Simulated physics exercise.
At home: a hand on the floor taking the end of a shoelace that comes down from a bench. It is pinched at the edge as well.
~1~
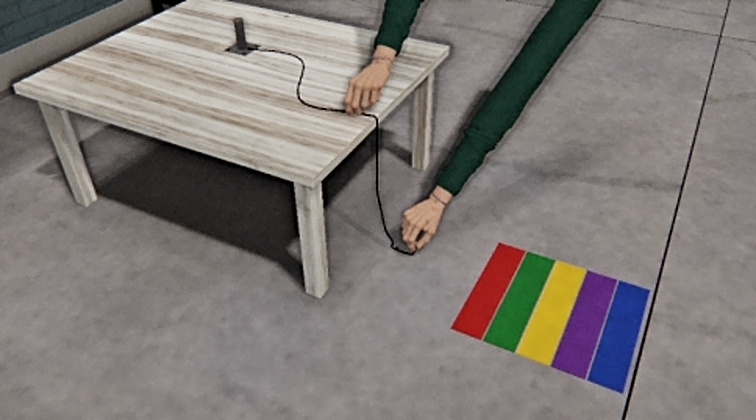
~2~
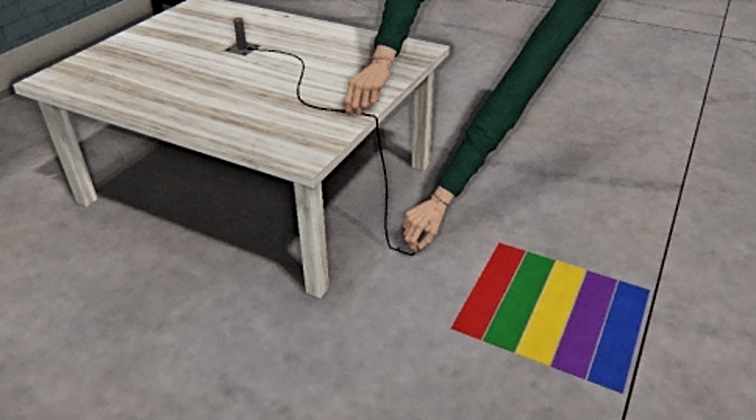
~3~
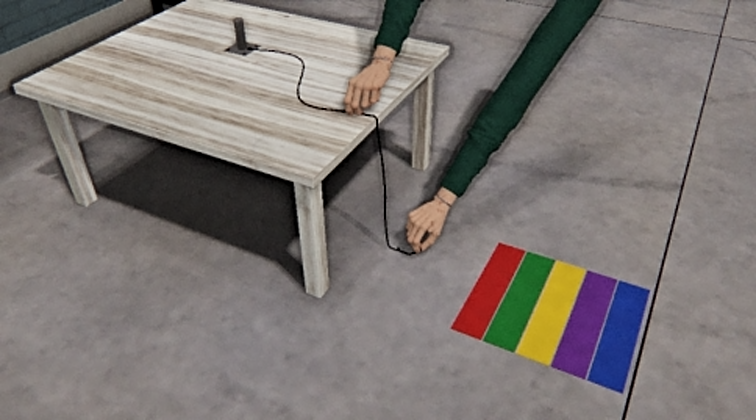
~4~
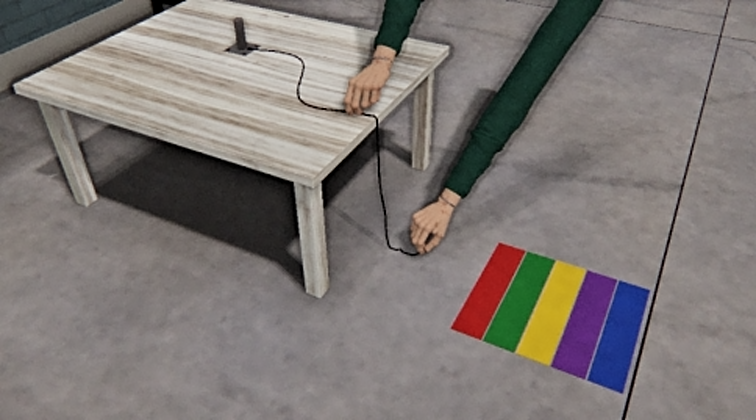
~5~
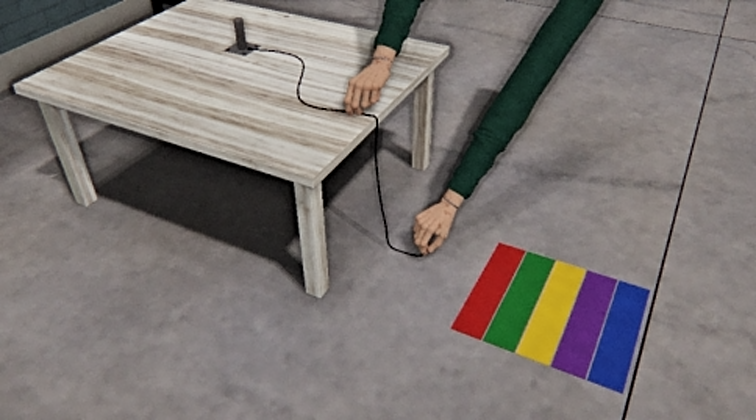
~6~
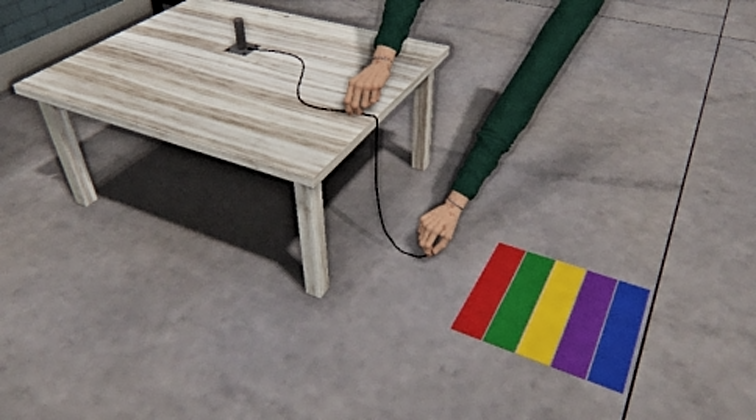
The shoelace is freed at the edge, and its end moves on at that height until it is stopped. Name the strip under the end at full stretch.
It gets as far as the yellow strip.
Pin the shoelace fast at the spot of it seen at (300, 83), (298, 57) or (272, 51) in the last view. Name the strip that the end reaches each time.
One after the other, green; yellow; yellow.
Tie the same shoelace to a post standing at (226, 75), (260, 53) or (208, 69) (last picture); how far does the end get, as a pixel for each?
The places are (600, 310), (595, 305) and (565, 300).
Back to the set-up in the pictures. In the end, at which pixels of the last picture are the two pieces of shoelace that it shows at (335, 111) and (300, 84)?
The first at (387, 111), the second at (330, 84).
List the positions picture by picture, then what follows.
The first picture shows end (416, 247); red (475, 317); green (507, 328); yellow (540, 341); purple (575, 353); blue (611, 366).
The second picture shows end (417, 248); shoelace through (276, 52) (303, 72) (307, 105) (374, 117) (386, 179) (387, 235).
The third picture shows end (420, 249).
The fourth picture shows end (424, 250); shoelace through (276, 52) (303, 72) (307, 105) (374, 117) (379, 178) (387, 235).
The fifth picture shows end (427, 251).
The sixth picture shows end (432, 253); shoelace through (276, 52) (303, 72) (307, 105) (374, 117) (376, 177) (387, 234).
A little later, end near (513, 280); over green.
Next, end near (543, 290); over yellow.
When it is tight, end near (562, 296); over yellow. The yellow one.
